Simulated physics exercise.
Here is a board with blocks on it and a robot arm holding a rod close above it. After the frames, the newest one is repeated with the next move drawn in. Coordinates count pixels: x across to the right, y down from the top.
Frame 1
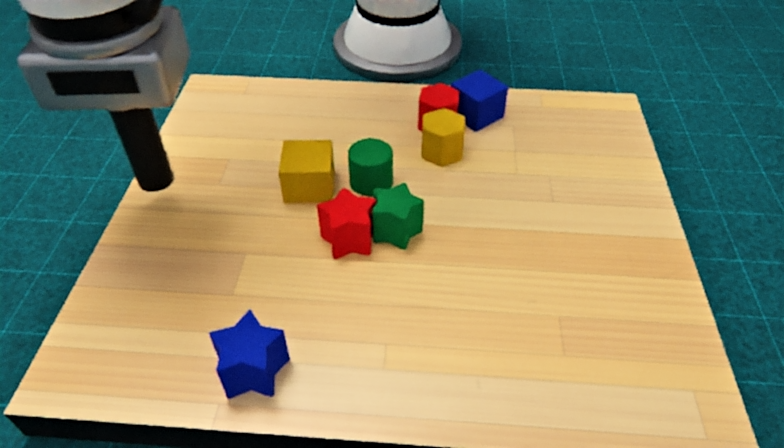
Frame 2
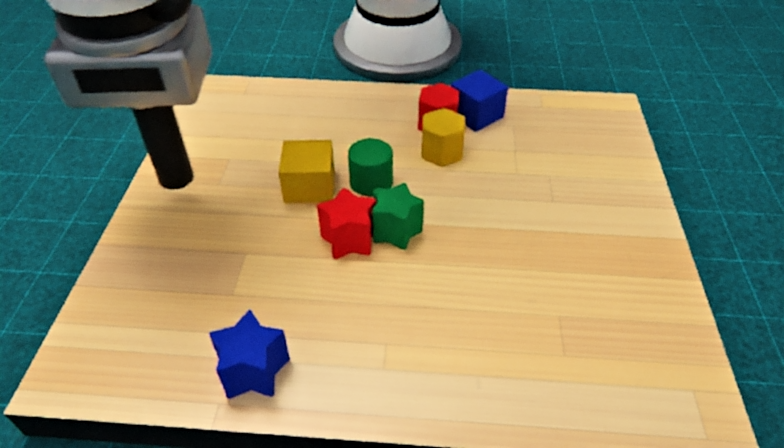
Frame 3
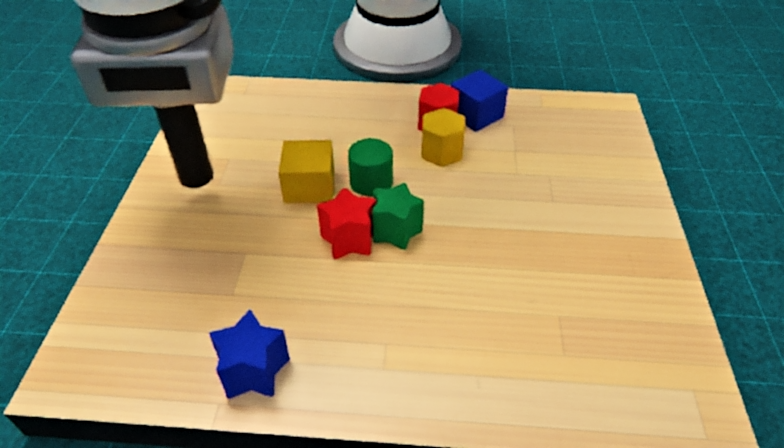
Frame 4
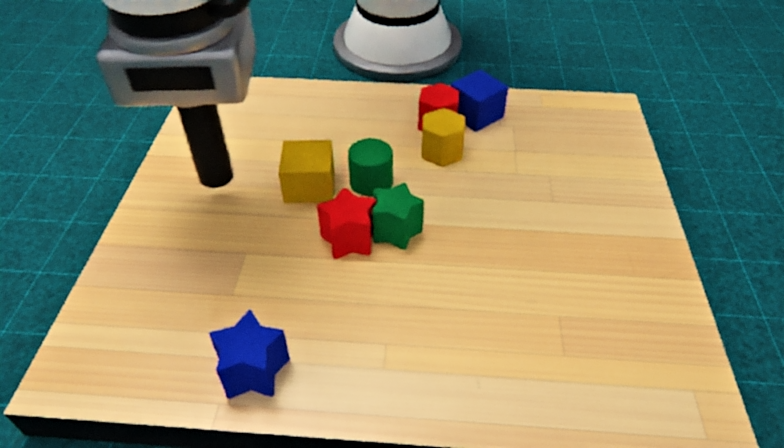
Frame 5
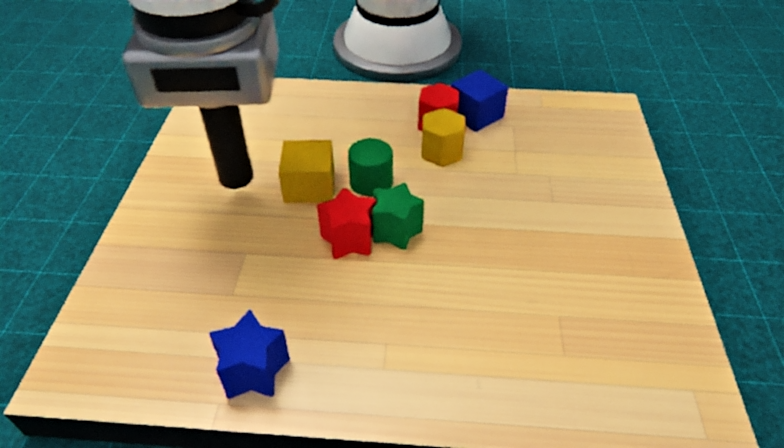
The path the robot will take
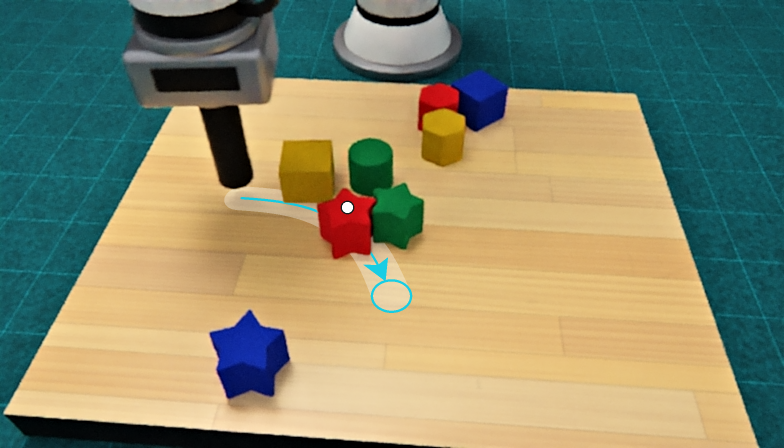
The robot arm moved its black rod steadily to the right across the left side of the wooden board, drawing closer to the yellow block, while all the colored blocks stayed still.
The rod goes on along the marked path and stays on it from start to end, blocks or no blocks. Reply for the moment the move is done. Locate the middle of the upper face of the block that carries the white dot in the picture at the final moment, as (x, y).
The middle of its upper face should be somewhere near (412, 297).
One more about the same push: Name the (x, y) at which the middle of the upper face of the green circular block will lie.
At the end it should sit near (390, 142).
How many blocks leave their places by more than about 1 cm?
Here I'd predict at least three blocks moving more than 1 cm.
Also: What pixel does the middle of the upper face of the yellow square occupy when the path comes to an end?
I'd guess (336, 154).
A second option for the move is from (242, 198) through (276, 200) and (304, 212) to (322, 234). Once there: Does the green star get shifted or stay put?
It will remain on its spot.
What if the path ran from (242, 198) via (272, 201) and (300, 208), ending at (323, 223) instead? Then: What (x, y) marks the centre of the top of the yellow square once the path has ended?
The centre of its top will be at (329, 155).
Path on the board, from (242, 198) by way of (308, 208) and (361, 241) to (392, 296); the dot is on the red star.
What follows on the original path. One third of the way, rod (306, 188); yellow square (332, 154), turned 45° anticlockwise; green circular block (386, 144).
Two thirds of the way, rod (360, 221); yellow square (336, 154), turned 55° anticlockwise; red star (377, 237), turned 20° clockwise; green circular block (390, 142); green star (409, 206), turned 45° anticlockwise.
At the end, rod (392, 276); yellow square (336, 154), turned 55° anticlockwise; red star (412, 297), turned 20° clockwise; green circular block (390, 142); green star (411, 206), turned 45° anticlockwise.
